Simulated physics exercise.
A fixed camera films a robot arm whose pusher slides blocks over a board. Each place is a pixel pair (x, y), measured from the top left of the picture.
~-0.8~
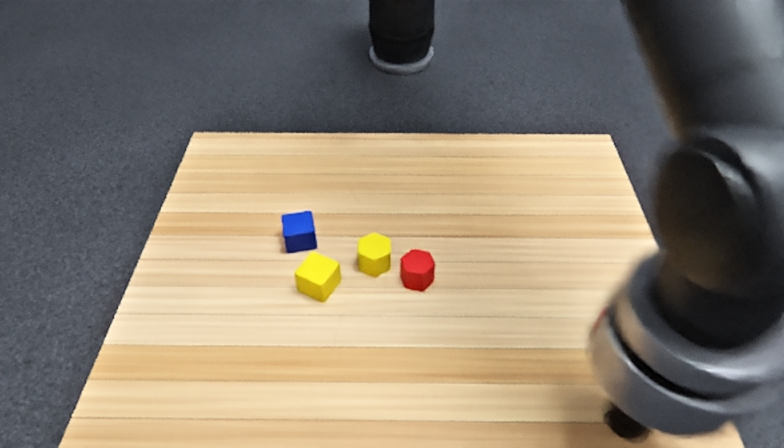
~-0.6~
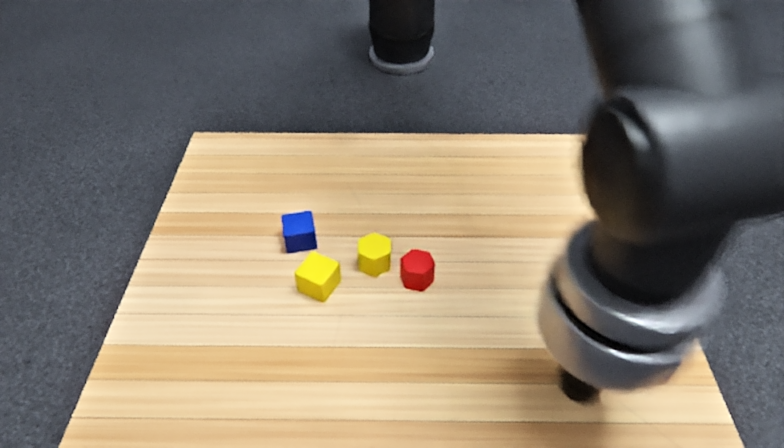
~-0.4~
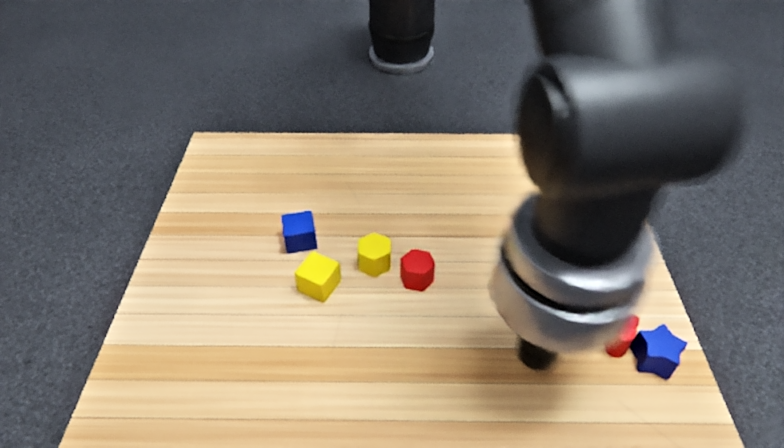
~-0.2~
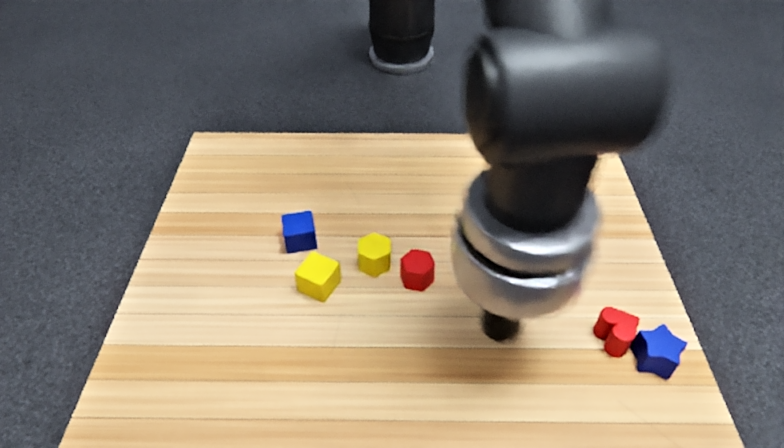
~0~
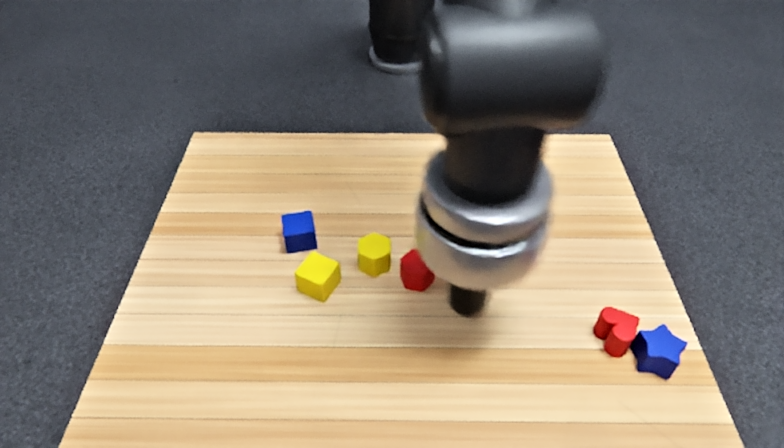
A dark robotic arm with a silver collar and short black tip dominates the right side of a pale wooden board on a grey floor, seen from above at an angle. A blue cube, yellow cube, yellow hexagon and red hexagon sit left of centre. The arm glides left and away towards the red hexagon, uncovering a red heart and blue star, while the pieces and camera stay still.
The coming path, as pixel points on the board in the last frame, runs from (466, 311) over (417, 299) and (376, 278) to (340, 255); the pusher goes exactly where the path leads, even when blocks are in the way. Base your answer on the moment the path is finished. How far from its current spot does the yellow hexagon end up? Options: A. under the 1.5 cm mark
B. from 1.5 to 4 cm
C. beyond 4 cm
C - beyond 4 cm.
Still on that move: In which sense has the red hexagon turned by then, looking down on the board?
It rotates clockwise.
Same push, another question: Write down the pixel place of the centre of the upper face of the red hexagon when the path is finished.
Around (403, 244).
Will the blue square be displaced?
I'd say no.
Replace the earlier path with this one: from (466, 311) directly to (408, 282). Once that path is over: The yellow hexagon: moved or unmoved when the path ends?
Answer: Moved.
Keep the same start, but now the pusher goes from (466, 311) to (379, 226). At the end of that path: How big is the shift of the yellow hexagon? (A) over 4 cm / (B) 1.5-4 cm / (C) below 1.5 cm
A: Over 4 cm.
The first path, step by step. One third of the way, pusher at (417, 289); red hexagon at (410, 254), turned 35° clockwise.
Two thirds of the way, pusher at (375, 269); yellow hexagon at (364, 234), turned 15° anticlockwise; red hexagon at (403, 244), turned 80° clockwise.
At the end, pusher at (339, 246); blue square unmoved; yellow square unmoved; yellow hexagon at (352, 214), turned 60° clockwise; red hexagon at (403, 244), turned 80° clockwise.
